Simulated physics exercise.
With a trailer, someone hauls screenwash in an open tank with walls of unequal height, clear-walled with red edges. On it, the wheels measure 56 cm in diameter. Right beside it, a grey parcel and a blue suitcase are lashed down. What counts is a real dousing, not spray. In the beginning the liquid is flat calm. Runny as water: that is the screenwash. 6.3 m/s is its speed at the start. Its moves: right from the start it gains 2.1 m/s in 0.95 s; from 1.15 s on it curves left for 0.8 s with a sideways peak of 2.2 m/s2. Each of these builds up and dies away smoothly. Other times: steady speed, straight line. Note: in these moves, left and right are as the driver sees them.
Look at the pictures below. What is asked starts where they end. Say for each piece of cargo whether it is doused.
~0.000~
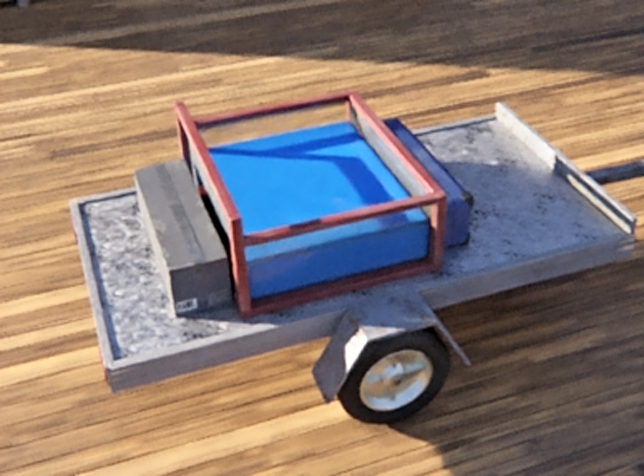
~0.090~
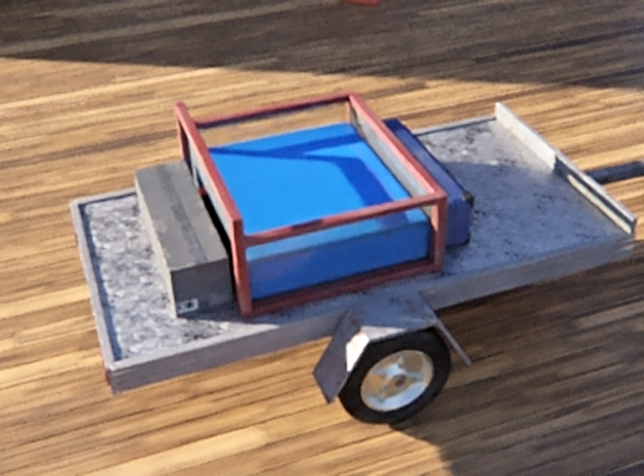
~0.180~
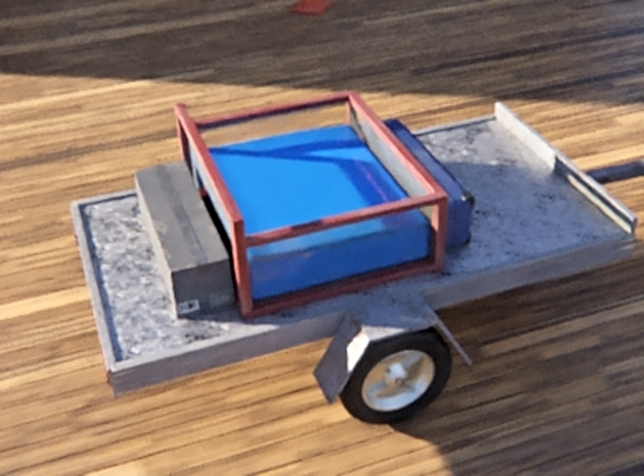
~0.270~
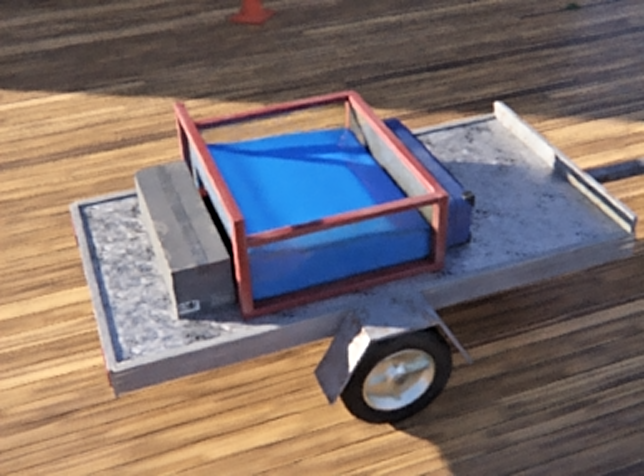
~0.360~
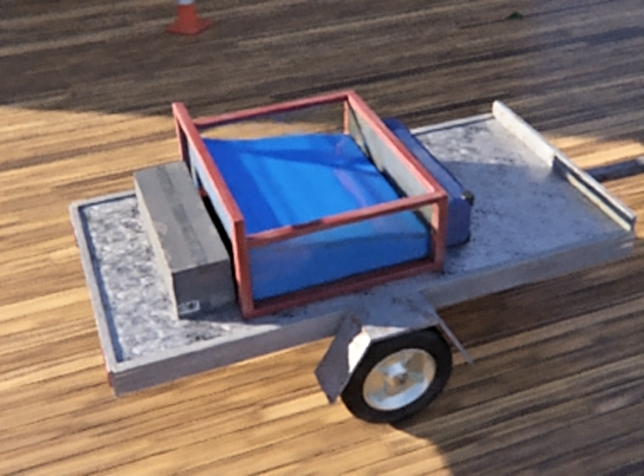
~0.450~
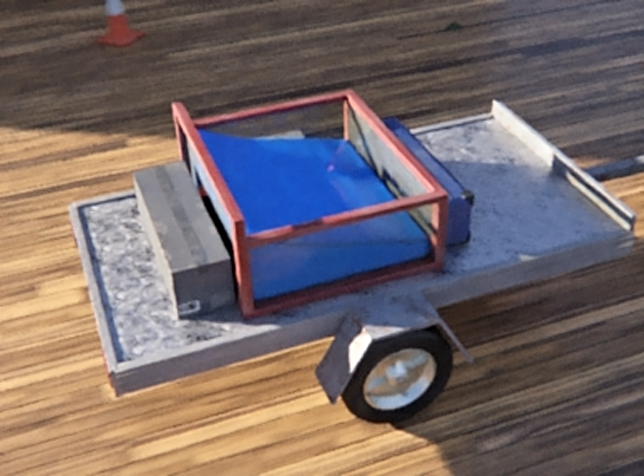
The grey parcel is missed; the blue suitcase is struck.
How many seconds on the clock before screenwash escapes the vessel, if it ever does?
Liquid gets out at roughly 1.2 s.
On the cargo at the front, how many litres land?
I'd put it near 12 litres.
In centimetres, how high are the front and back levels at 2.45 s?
Roughly 20 cm in front and 28 cm behind.
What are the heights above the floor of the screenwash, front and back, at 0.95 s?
Level, front = 4 cm; level, back = 42 cm.
By 0.95 s front 4 cm, middle 27 cm, back 41 cm above the floor; no loss so far.
By 1.65 s front 33 cm, middle 20 cm, back 14 cm above the floor; the loss stands at 5 per cent, over the front.
By 2.45 s front 19 cm, middle 32 cm, back 28 cm above the floor; the loss stands at 7 per cent, mostly over the front, some over the near side.
By 4.93 s the loss stands at 12 per cent, mostly over the front, some over the near side; the grey parcel has caught nothing and the blue suitcase 12 litres.
